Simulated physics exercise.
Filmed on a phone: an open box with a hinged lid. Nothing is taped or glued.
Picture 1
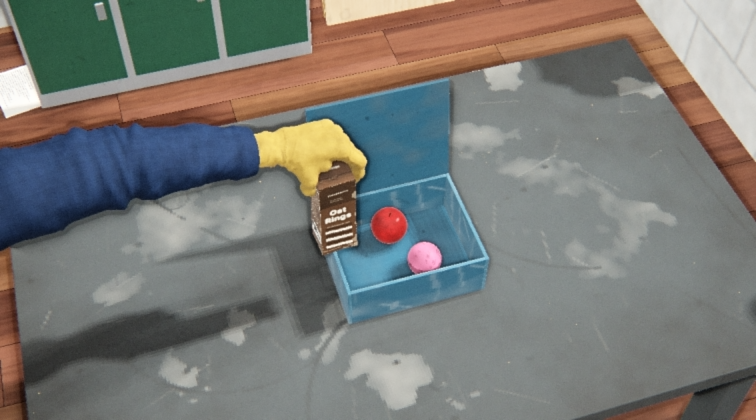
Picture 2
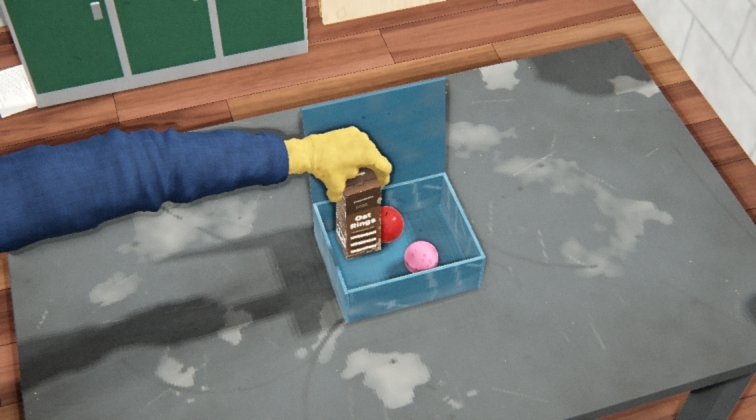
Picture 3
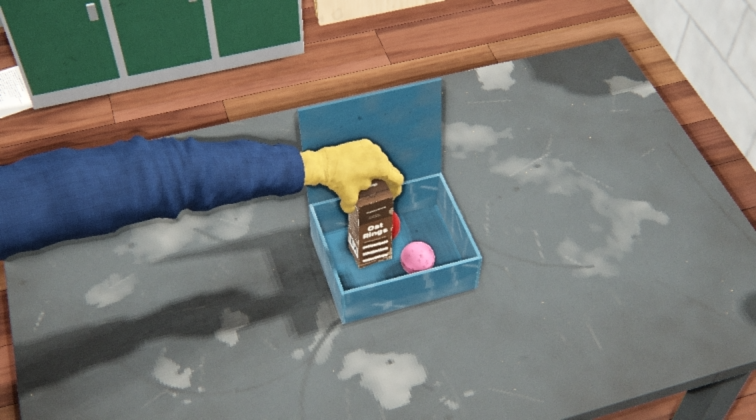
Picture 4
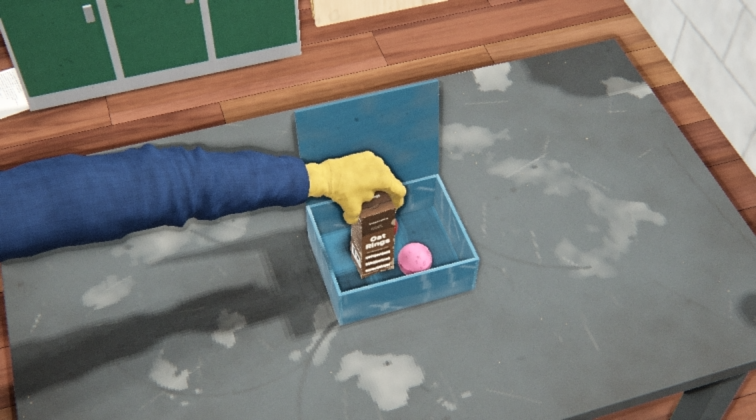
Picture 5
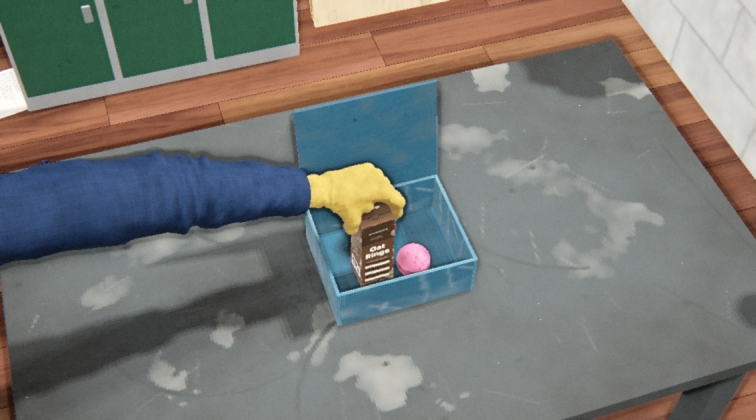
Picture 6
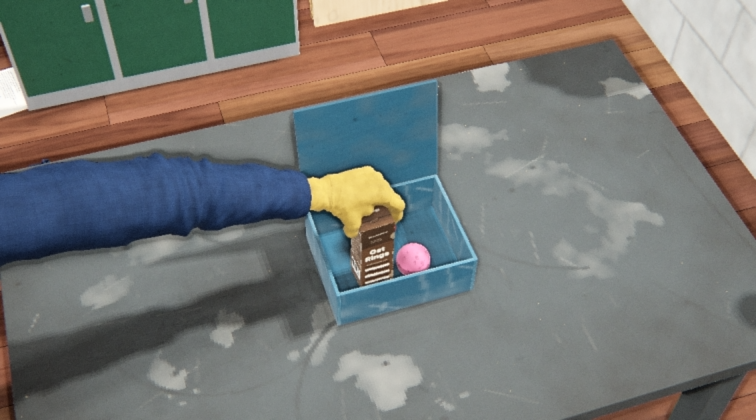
The clip shows a yellow-gloved hand holding a brown carton above an open blue box with a red ball and a pink ball inside. The hand moves the carton right, then lowers it into the box, still gripping it.
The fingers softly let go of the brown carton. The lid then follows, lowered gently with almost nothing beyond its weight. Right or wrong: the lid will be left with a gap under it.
Right.
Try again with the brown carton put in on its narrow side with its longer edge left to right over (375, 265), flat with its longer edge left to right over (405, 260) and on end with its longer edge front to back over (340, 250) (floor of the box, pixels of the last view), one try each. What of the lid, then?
Try 1: Lid goes down; try 2: Lid goes down; try 3: Lid stays raised.
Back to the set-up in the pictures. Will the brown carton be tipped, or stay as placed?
By the end it has kept its angle.
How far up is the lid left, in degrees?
About 40° above the rim.
Then, 1.10 s past the last view, lid starting down.
Then, 1.40 s past the last view, lid 70° above the rim.
Then, 1.70 s past the last view, lid 46° above the rim.
Finally, lid 42° above the rim; all 3 still in place. Final places as the last picture's camera would see them, brown carton near (372, 247).
